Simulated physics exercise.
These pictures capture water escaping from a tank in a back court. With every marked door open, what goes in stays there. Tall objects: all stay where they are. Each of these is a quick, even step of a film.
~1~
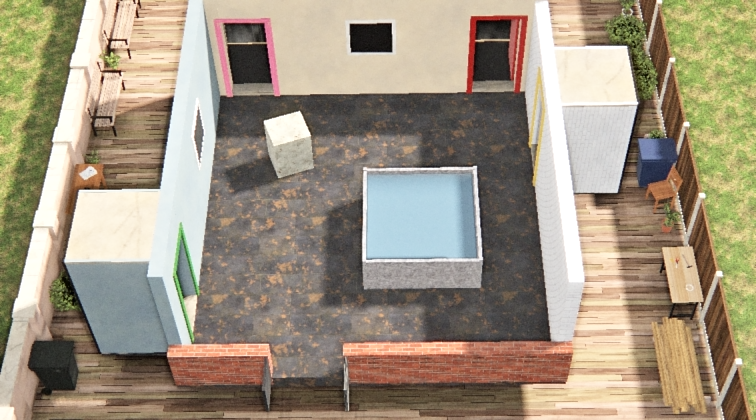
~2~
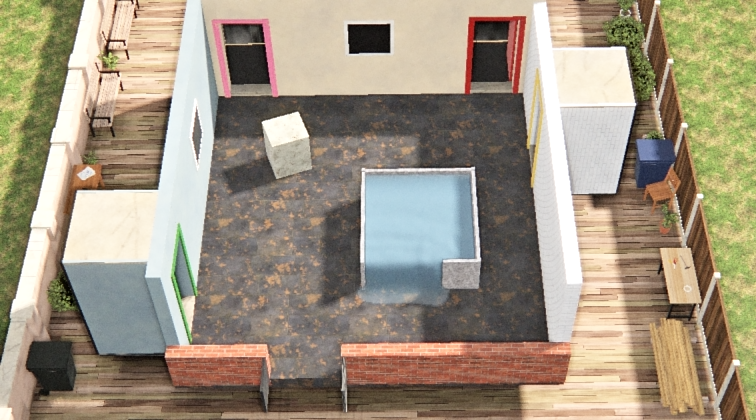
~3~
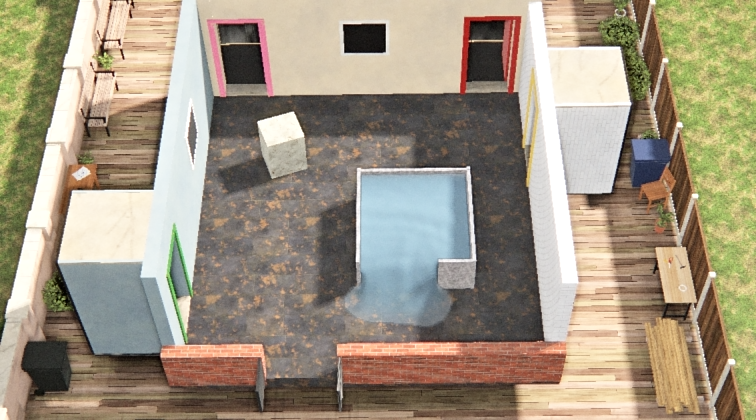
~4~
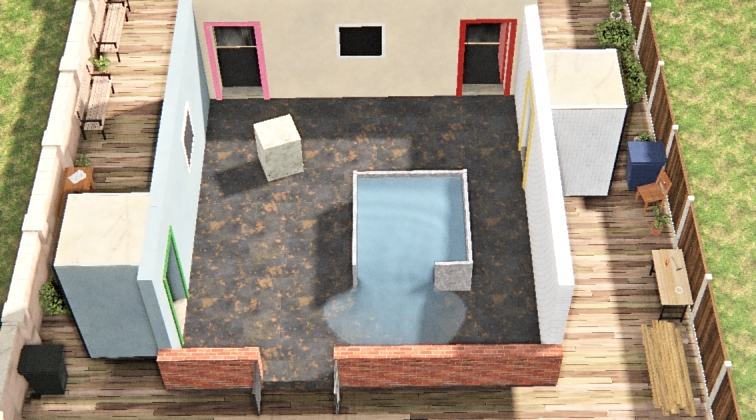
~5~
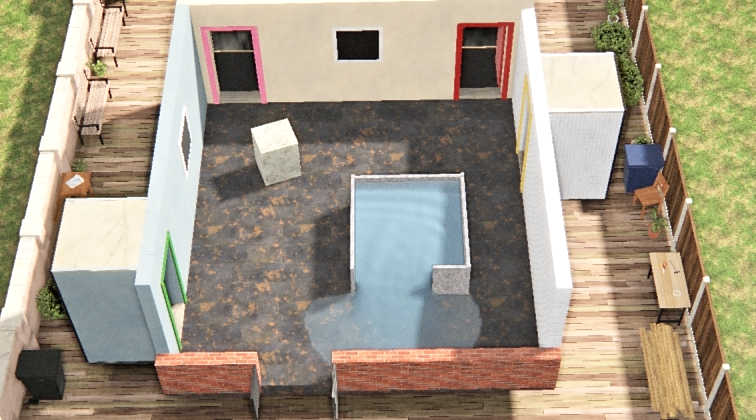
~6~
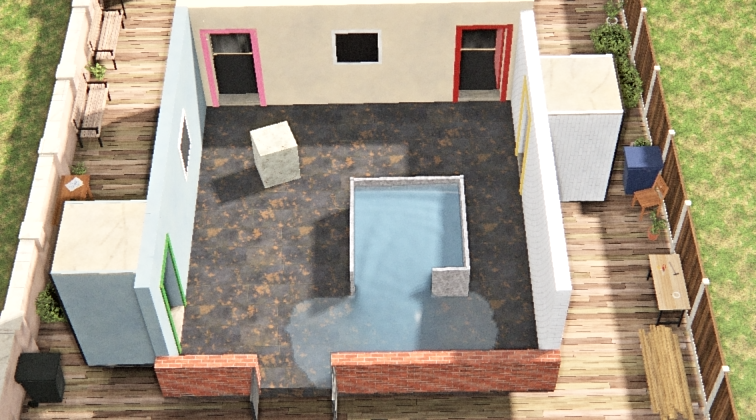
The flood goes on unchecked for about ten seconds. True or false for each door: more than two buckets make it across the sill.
Green door: True; red door: True; pink door: False; yellow door: False.
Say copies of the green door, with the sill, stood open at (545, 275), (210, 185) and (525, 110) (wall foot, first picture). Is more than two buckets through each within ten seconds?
Door by door: Ends up above, ends up below, ends up above.
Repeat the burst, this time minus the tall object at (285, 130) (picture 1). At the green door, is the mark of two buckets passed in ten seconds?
In short: The green one exceeds the limit.
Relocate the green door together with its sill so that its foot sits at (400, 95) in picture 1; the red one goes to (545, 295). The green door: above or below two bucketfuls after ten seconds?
As I see it, the green door comes in lower.
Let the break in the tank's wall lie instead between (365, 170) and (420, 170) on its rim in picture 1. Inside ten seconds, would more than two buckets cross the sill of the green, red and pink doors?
Door by door, the green door misses the threshold, then the red door crosses the threshold, then the pink door crosses the threshold.
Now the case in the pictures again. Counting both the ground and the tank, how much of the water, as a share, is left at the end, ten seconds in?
72 percent or thereabouts.
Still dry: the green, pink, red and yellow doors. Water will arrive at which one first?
It's the green door.
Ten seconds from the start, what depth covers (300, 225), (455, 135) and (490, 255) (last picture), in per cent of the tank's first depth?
In order: About 2, 10 and 8 in a hundred.
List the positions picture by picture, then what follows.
The first frame shows the water tank at (421, 216) is whole and still.
In the second frame, water pours out at (404, 279) and has run to (360, 290).
In the third frame, water pours out at (399, 279) and has run to (349, 303).
In the fourth frame, water pours out at (396, 283) and has run to a hidden place.
In the fifth frame, the front is at a hidden place, out from the gap at (394, 287).
In the sixth frame, the front is at a hidden place, out from the gap at (393, 289).
A moment on, water covers 15 % of the floor; the green door not reached, the red door not reached, the pink door not reached, the yellow door not reached.
Next, water covers 25 % of the floor; the green door wet at the sill, nothing in, the red door not reached, the pink door not reached, the yellow door not reached.
Then, water covers 45 % of the floor; the green door far over two buckets in, the red door not reached, the pink door not reached, the yellow door wet at the sill, nothing in.
Later, water covers 75 % of the floor; the green door far over two buckets in, the red door over two buckets in, the pink door wet at the sill, nothing in, the yellow door wet at the sill, nothing in.
In the end, water covers 95 % of the floor; the green door far over two buckets in, the red door far over two buckets in, the pink door wet at the sill, nothing in, the yellow door wet at the sill, nothing in.
